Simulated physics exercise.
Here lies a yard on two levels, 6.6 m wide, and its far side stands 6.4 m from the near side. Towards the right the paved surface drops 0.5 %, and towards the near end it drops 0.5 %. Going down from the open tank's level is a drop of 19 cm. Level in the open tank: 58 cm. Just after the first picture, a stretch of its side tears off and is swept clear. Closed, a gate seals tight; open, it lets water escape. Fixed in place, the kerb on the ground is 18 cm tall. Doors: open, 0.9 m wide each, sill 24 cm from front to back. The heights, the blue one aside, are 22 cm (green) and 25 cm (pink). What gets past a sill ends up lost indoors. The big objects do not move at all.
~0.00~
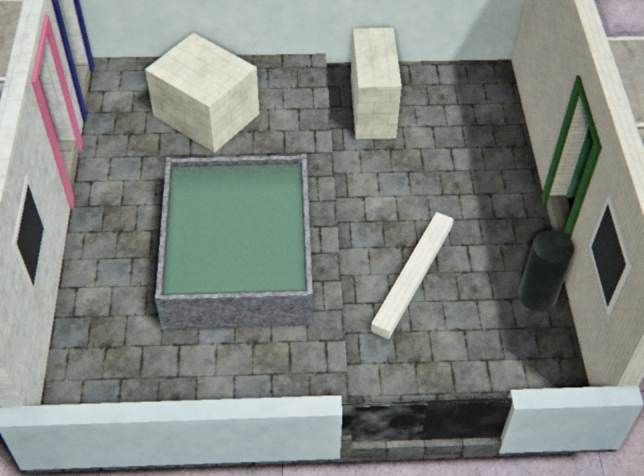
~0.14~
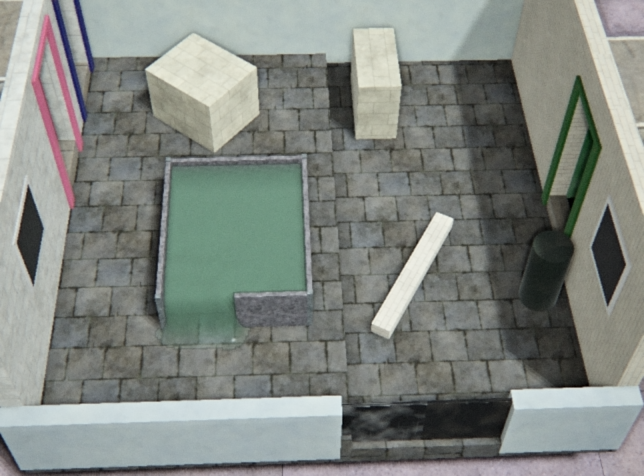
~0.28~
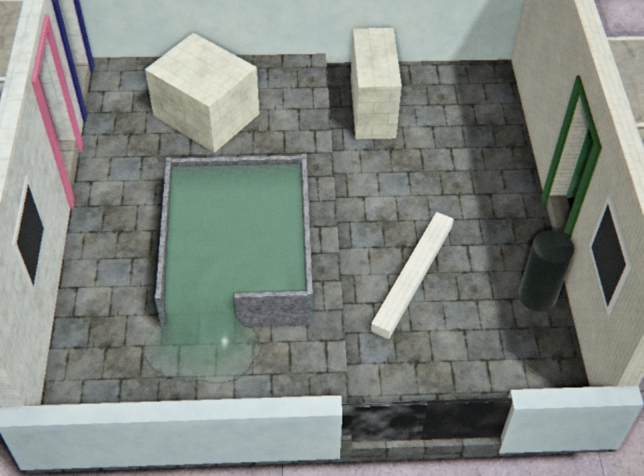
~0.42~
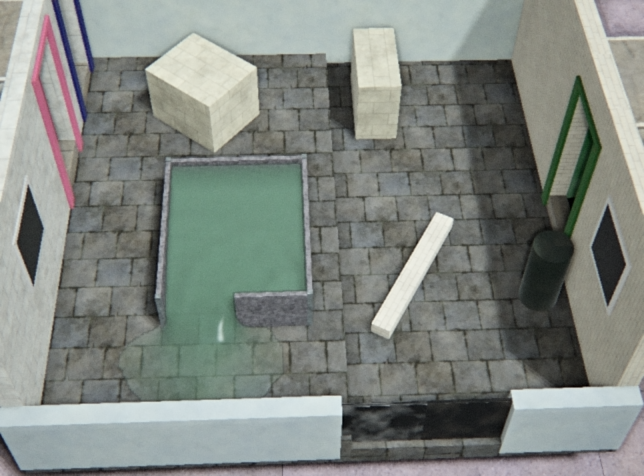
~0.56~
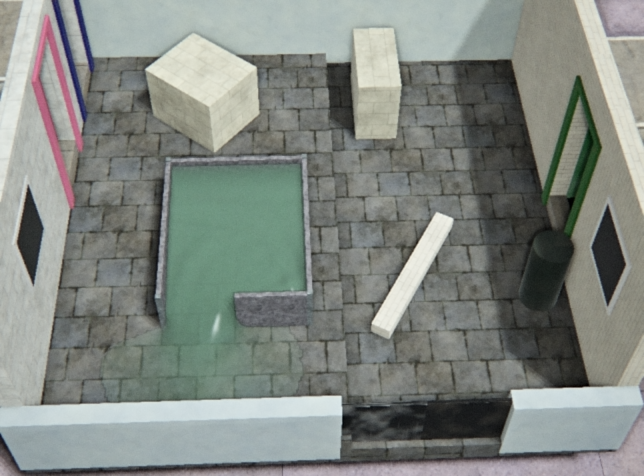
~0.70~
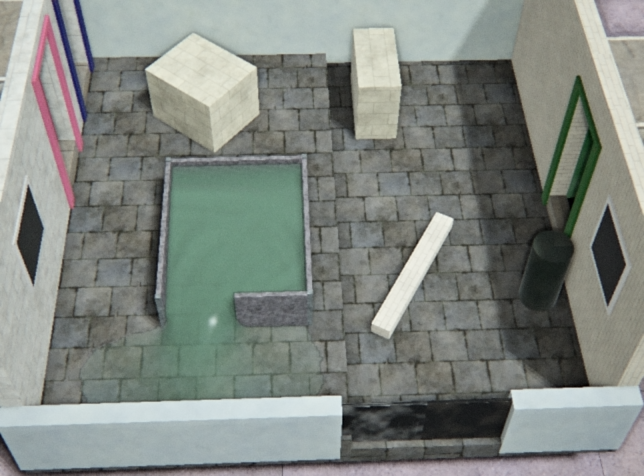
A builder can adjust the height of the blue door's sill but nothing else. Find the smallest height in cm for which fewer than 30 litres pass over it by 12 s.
I would say 8.5 cm.
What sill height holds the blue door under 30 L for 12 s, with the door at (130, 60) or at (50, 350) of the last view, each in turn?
First place around 10.5 cm, second around 12.0 cm.
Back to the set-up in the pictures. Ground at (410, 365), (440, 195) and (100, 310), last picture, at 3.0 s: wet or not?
Going in order: Swamped, untouched, swamped.
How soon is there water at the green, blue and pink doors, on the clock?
Arrival times - green: 3.6 s; blue: 3.6 s; pink: 2.8 s.
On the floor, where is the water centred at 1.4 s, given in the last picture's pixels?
(223, 294).
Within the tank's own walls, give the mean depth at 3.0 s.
Mean depth: Approx. 29 cm.
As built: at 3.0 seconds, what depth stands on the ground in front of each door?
Lab note, cm: Green 0; blue 0; pink 3.
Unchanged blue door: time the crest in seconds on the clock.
The level tops out near 5.5 seconds.
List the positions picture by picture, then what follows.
The first frame shows the open tank at (236, 227) is whole and still, 58 cm deep; the blue door at (75, 42) is dry.
In the second frame, water pours out at (201, 316) and has run 0.3 m, to (178, 343); about 8 cm deep outside, 58 cm at the back.
In the third frame, water pours out at (201, 317) and has run 0.7 m, to (212, 377); about 10 cm deep outside, 58 cm at the back.
In the fourth frame, the gap is at (201, 318), the front 1.3 m out at a hidden place; the back of the open tank holds 58 cm.
In the fifth frame, the gap is at (201, 317), the front 1.4 m out at a hidden place; the back of the open tank holds 58 cm.
In the sixth frame, water pours out at (201, 317) and has run 1.6 m, to a hidden place; about 6 cm deep outside, 56 cm at the back; 4.5 m in a straight line remain to the blue door at (75, 42).
After 1.4 s water covers 10 % of the floor, deepest (46 cm) near (38, 432); it has not reached the blue door.
After 3.0 s water covers 40 % of the floor, deepest (31 cm) near (38, 432); it has not reached the blue door.
After 12.0 s water covers 90 % of the floor, deepest (10 cm) near (543, 222); 7 cm at the blue door, 0 litres in over its 22 cm sill.
At the blue door as built, the water arrived by 3.6 s and peaked near 14 cm at 5.4 s.
Run again over the same 12 s with other heights there, 59 litres in over 6.5 cm, 9 litres over 10.5 cm. The limit of 30 litres is kept from about 8.5 cm up.
